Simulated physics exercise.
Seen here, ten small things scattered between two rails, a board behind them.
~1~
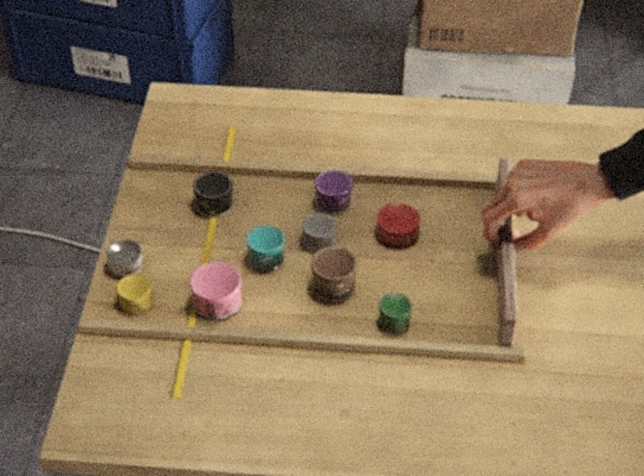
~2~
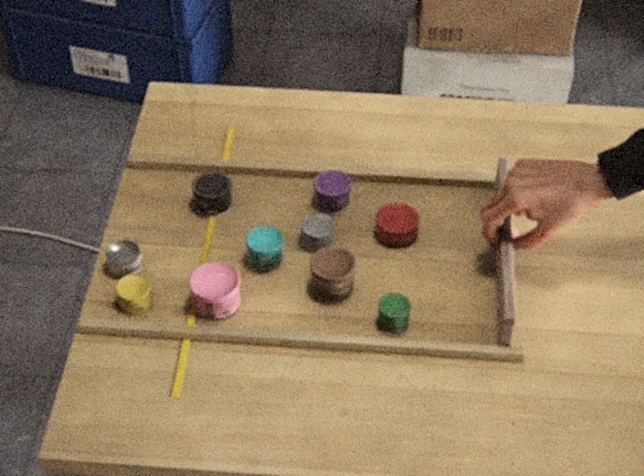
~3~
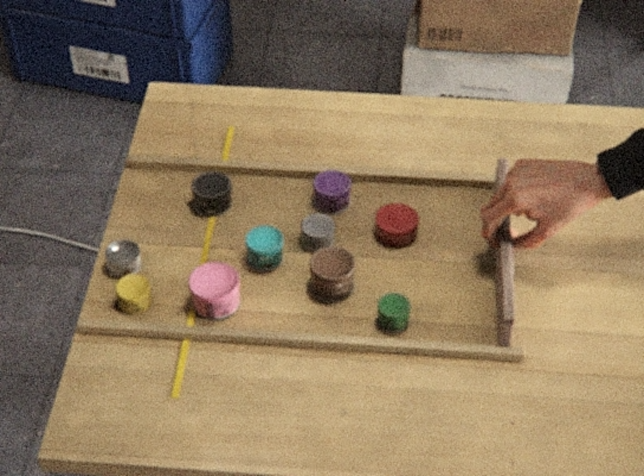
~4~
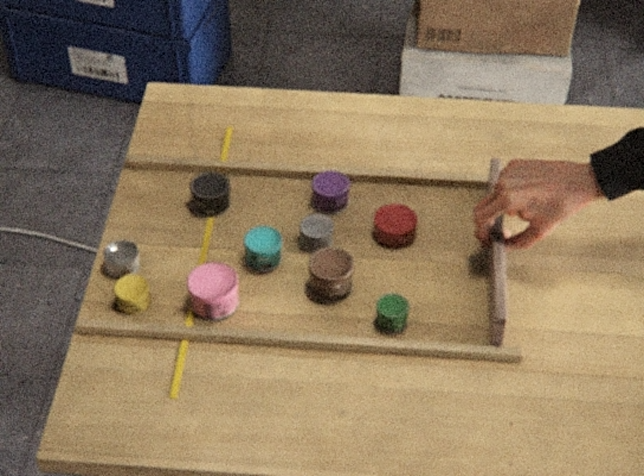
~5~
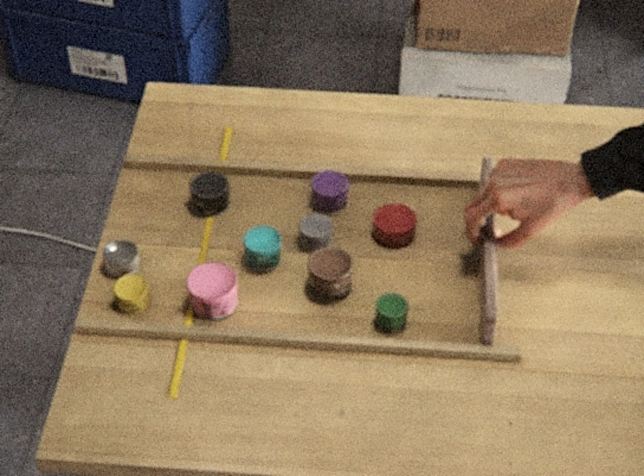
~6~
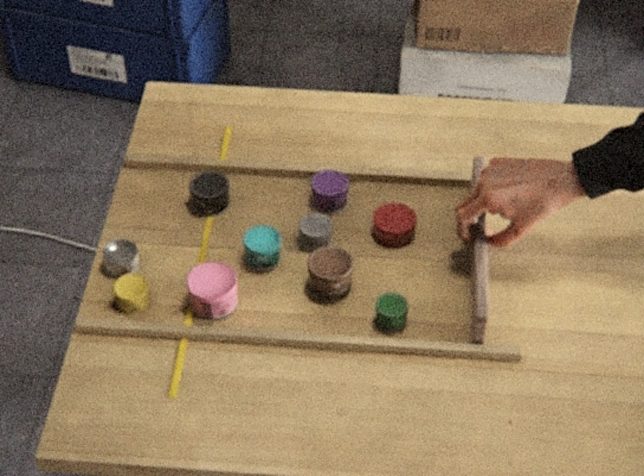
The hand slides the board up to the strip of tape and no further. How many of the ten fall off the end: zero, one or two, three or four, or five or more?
Outcome: The number that fall off is zero.
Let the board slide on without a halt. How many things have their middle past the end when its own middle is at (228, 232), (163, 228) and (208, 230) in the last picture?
Place by place, 0, 2 and 0.
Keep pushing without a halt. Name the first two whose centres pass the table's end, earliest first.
The order is the yellow tub, the white tin.
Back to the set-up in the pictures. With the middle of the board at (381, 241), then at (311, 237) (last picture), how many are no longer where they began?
First 2, then 6.
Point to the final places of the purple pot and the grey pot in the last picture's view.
Near (199, 175) and (189, 231).
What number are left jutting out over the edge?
The number is 1.
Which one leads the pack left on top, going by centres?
The yellow tub.
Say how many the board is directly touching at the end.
5 of them.
A little later, none off yet; white tin at rest near (121, 258); yellow tub at rest near (132, 294); black tin at rest near (210, 194).
When it is over, the number that fall off is zero.
